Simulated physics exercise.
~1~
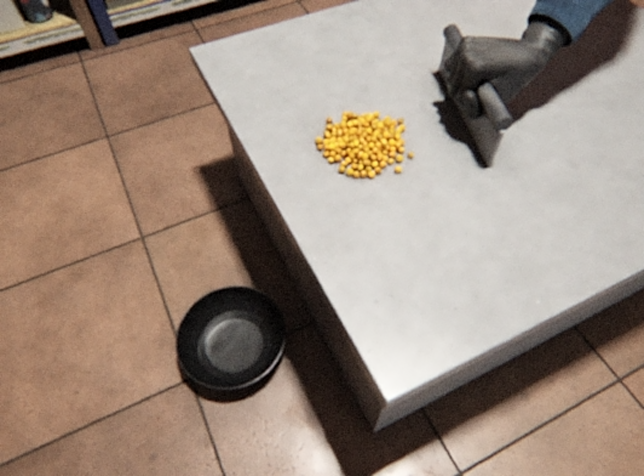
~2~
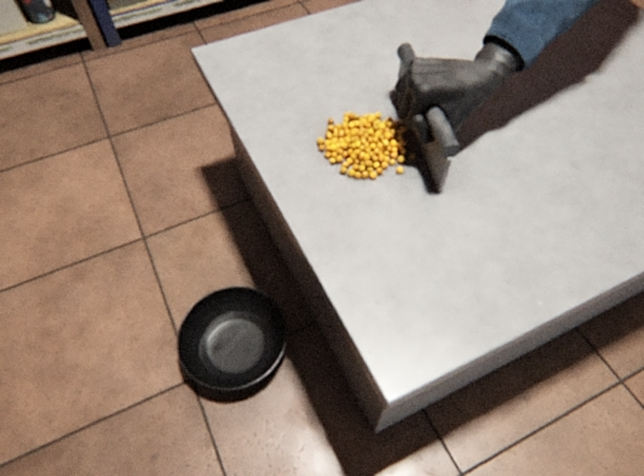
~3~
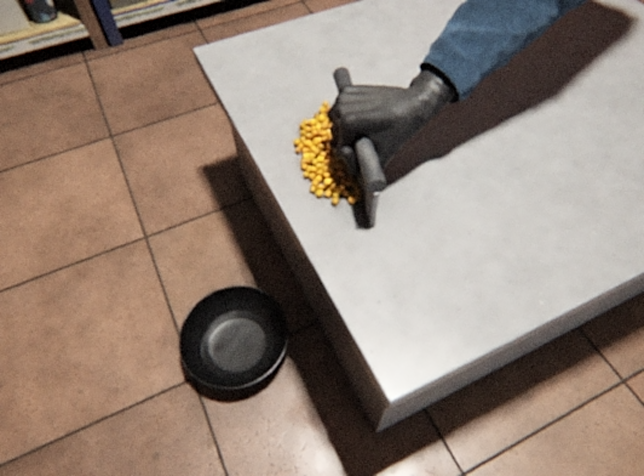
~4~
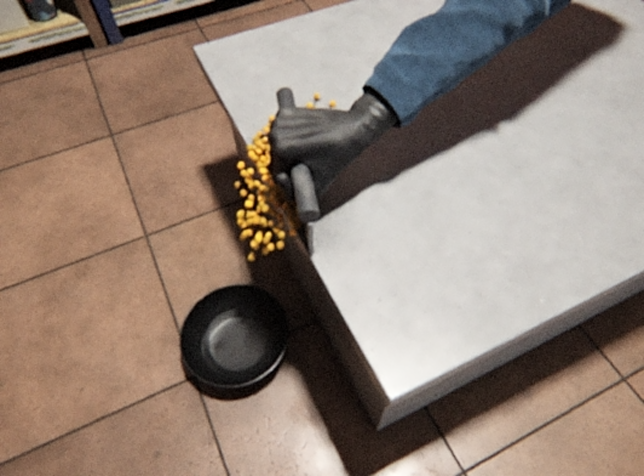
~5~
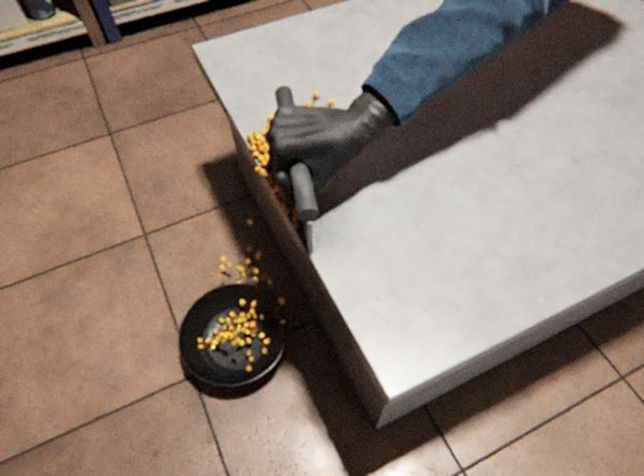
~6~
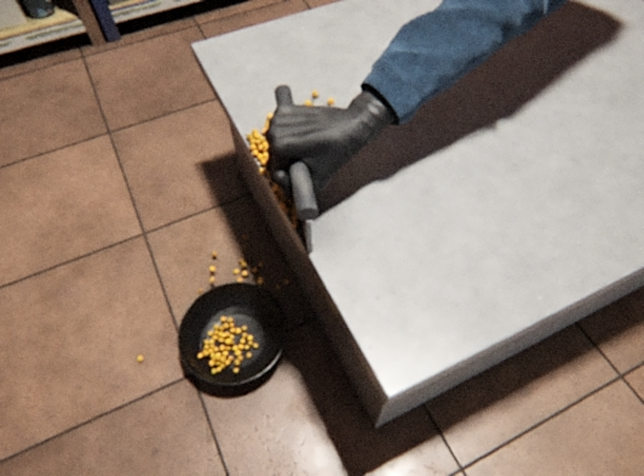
In the video, a gloved hand slides a scraper left across a pale tabletop, pushing a pile of yellow kernels to the edge and stopping there. Some fall into the black bowl on the tiled floor, a few miss it, and many remain by the scraper.
